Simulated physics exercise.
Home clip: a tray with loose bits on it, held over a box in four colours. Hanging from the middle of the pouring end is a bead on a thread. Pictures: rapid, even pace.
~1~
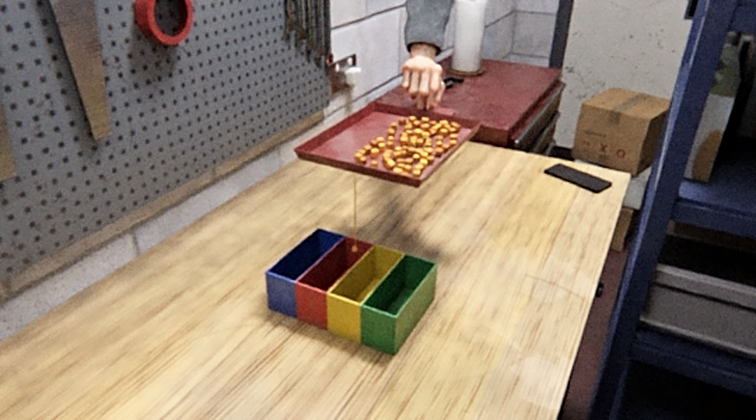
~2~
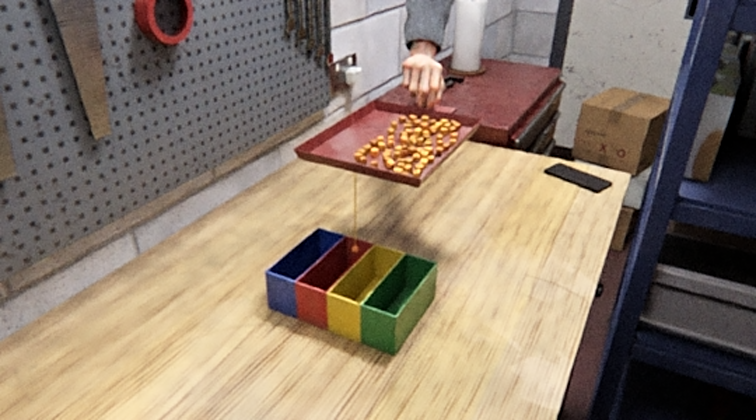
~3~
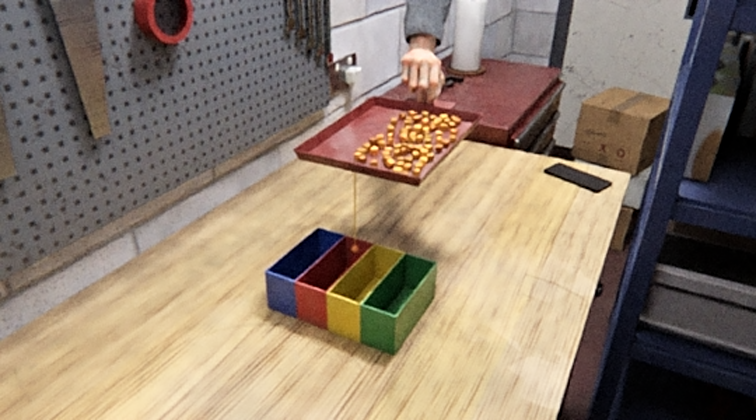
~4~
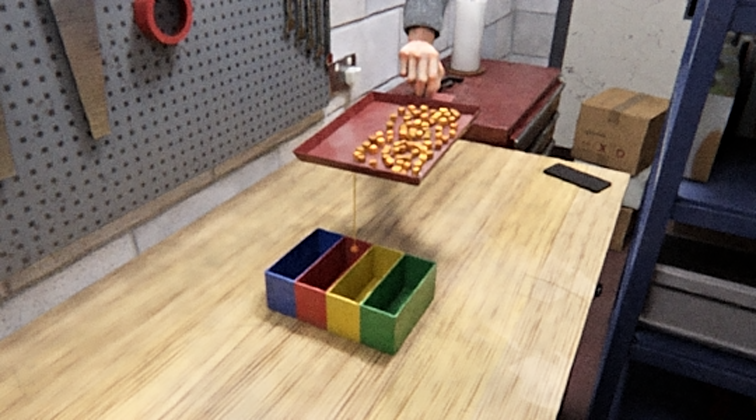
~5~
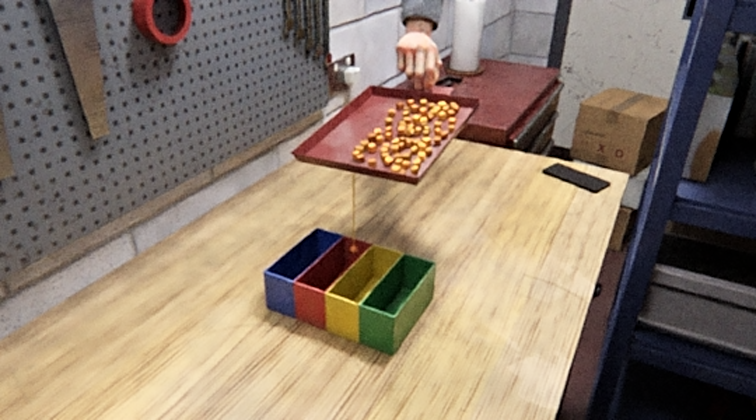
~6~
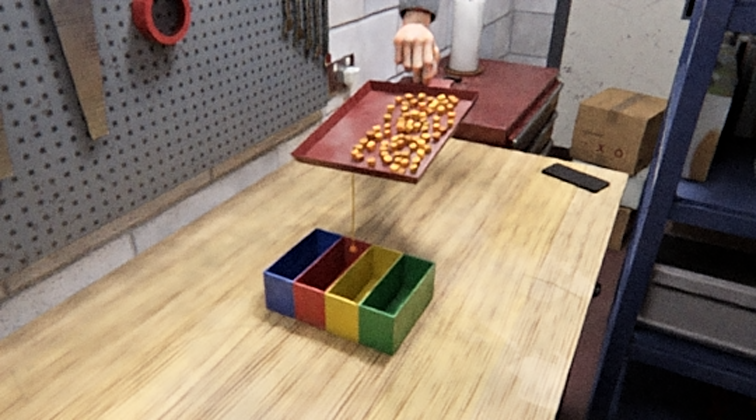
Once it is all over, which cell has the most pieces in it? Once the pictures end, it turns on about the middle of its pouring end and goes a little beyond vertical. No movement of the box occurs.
The blue cell.
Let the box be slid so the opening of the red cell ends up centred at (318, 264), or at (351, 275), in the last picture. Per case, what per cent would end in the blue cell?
First try: Roughly 30 per cent; second try: Roughly 40 per cent.
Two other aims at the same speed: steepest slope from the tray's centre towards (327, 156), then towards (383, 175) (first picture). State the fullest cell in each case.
The blue one, then the cell in green.
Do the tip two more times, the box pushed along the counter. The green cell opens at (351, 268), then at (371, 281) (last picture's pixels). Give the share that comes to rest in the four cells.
Roughly 90 per cent, then roughly 100 per cent.
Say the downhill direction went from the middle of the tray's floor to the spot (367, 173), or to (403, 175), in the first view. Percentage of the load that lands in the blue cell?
10 per cent, then 0 per cent.
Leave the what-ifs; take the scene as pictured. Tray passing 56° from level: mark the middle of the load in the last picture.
The middle of the pieces sits at roughly (349, 154).
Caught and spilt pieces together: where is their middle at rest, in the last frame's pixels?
Close to (306, 298) in the last view.
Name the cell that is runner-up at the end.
Red.
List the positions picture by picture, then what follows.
Corners of the pouring end at (299, 149) and (419, 177), level; middle of the load at (411, 143), croutons; bead on its thread at (355, 250); blue cell at (281, 292); red cell at (312, 303); yellow cell at (344, 314); green cell at (378, 327), in the first picture.
Corners of the pouring end at (299, 148) and (419, 176), level; middle of the load at (411, 142), in the second picture.
Corners of the pouring end at (298, 149) and (419, 175), tipped barely, lowest at the left corner; middle of the load at (411, 139), in the third picture.
Corners of the pouring end at (298, 150) and (418, 175), tipped a little, lowest at the left corner; middle of the load at (411, 136), in the fourth picture.
Corners of the pouring end at (296, 151) and (416, 174), tipped a little, lowest at the left corner; middle of the load at (409, 132), in the fifth picture.
Corners of the pouring end at (296, 153) and (415, 174), tipped a little, lowest at the left corner; middle of the load at (408, 128); blue cell at (279, 292); red cell at (310, 303); yellow cell at (342, 314); green cell at (376, 327), in the sixth picture.
Soon after the last picture, tray tipped steeply; nearly all on the tray; a stray few falling or outside the box.
A little later, tray tipped right over; most on the tray; a small part in the blue cell; about a quarter falling or outside the box.
Later still, tray tipped past a quarter turn; about half in the blue cell; about a third in the red cell; a small part in the yellow cell; a small part falling or outside the box.
At rest, tray tipped past a quarter turn; about half in the blue cell; about a third in the red cell; a small part in the yellow cell; none in the green cell; a small part outside the box.
